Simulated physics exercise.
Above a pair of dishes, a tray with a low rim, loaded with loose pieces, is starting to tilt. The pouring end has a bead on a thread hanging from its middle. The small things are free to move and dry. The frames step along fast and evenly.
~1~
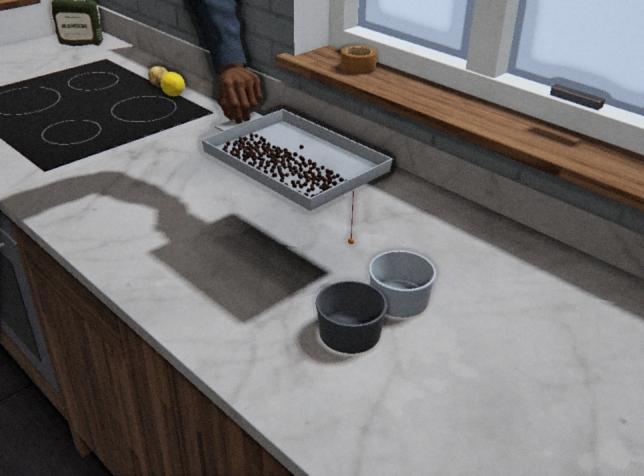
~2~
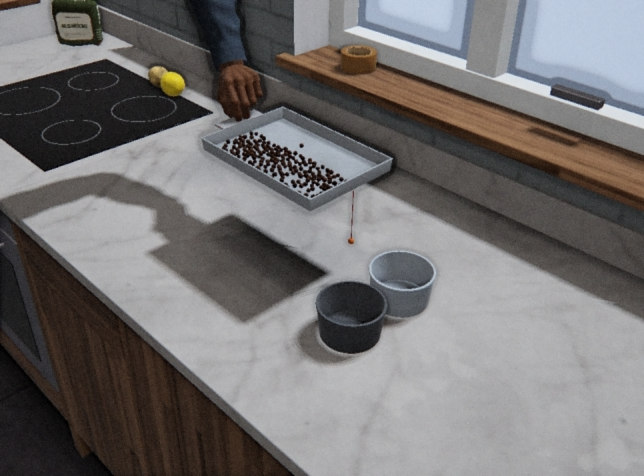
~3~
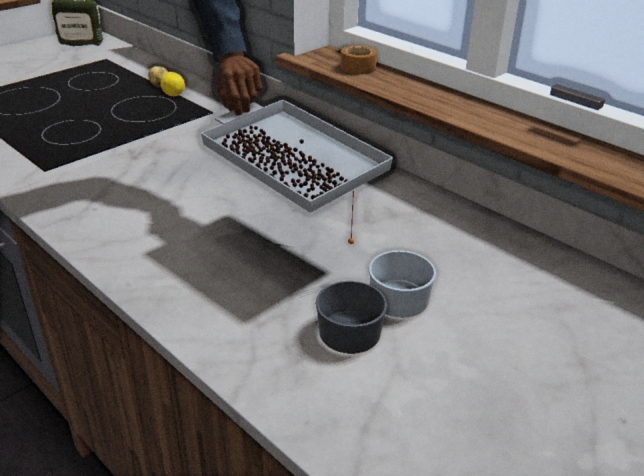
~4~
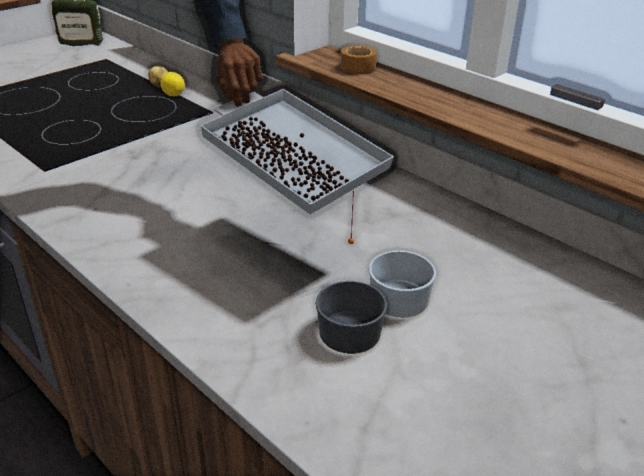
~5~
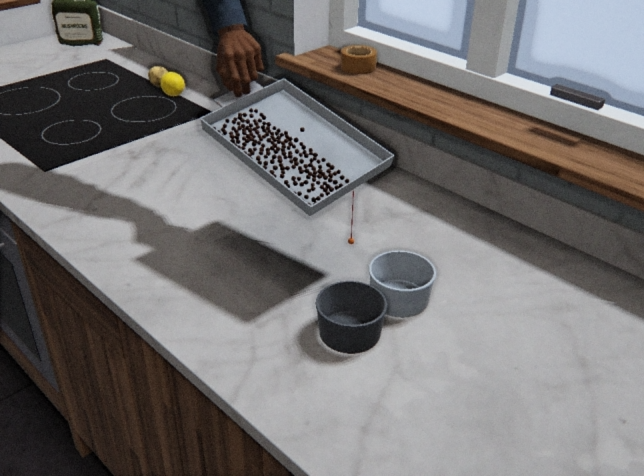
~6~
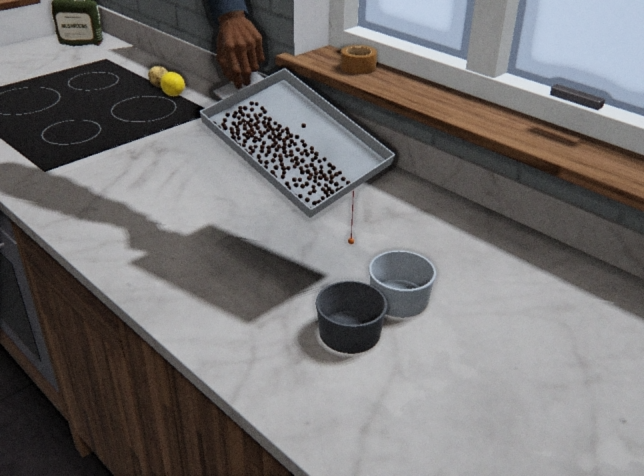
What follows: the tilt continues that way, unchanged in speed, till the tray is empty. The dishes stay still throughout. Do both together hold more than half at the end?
The dishes collect the minority.
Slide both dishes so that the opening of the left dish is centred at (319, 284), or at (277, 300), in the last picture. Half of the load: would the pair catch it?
In order, they'd catch a major share, and next a major share.
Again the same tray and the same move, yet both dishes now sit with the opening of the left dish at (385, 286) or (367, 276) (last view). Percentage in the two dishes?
It comes to roughly 0 per cent in one try and roughly 20 per cent in the next.
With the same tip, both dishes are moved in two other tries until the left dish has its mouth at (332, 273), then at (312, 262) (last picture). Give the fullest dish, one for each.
First place: The leftmost one; second place: The leftmost one.
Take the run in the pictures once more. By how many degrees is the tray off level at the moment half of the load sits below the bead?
It is at around 110 degrees.
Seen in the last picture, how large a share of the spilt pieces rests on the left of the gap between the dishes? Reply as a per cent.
That's about 100 per cent of the spill.
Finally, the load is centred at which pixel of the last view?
Once nothing moves, the middle sits near (322, 303).
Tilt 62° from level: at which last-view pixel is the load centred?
Close to (305, 180).
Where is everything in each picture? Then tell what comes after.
The first frame shows corners of the pouring end near (310, 198) and (390, 159), level; middle of the load near (276, 164), allspice berries; left dish near (376, 331); right dish near (426, 296); bead on its thread near (351, 241).
The second frame shows corners of the pouring end near (310, 198) and (391, 158), level; middle of the load near (276, 163).
The third frame shows corners of the pouring end near (311, 200) and (391, 158), tipped barely, lowest at the left corner; middle of the load near (276, 160).
The fourth frame shows corners of the pouring end near (311, 203) and (392, 156), tipped a little, lowest at the left corner; middle of the load near (276, 155).
The fifth frame shows corners of the pouring end near (311, 205) and (392, 155), tipped a little, lowest at the left corner; middle of the load near (276, 152).
The sixth frame shows corners of the pouring end near (311, 208) and (393, 155), tipped clearly, lowest at the left corner; middle of the load near (277, 150), near half on the move; left dish near (376, 331); right dish near (426, 296).
Shortly afterwards, tray tipped steeply; all but a few on the tray; only a few in the air.
Next, tray tipped right over; all but a few on the tray; only a few in the left dish; only a few outside both; only a few in the air.
Some moments later, tray tipped past a quarter turn; a little in the left dish; only a few in the right dish; all but a few outside both.
In the end, tray tipped past a quarter turn; a little in the left dish; only a few in the right dish; all but a few outside both.
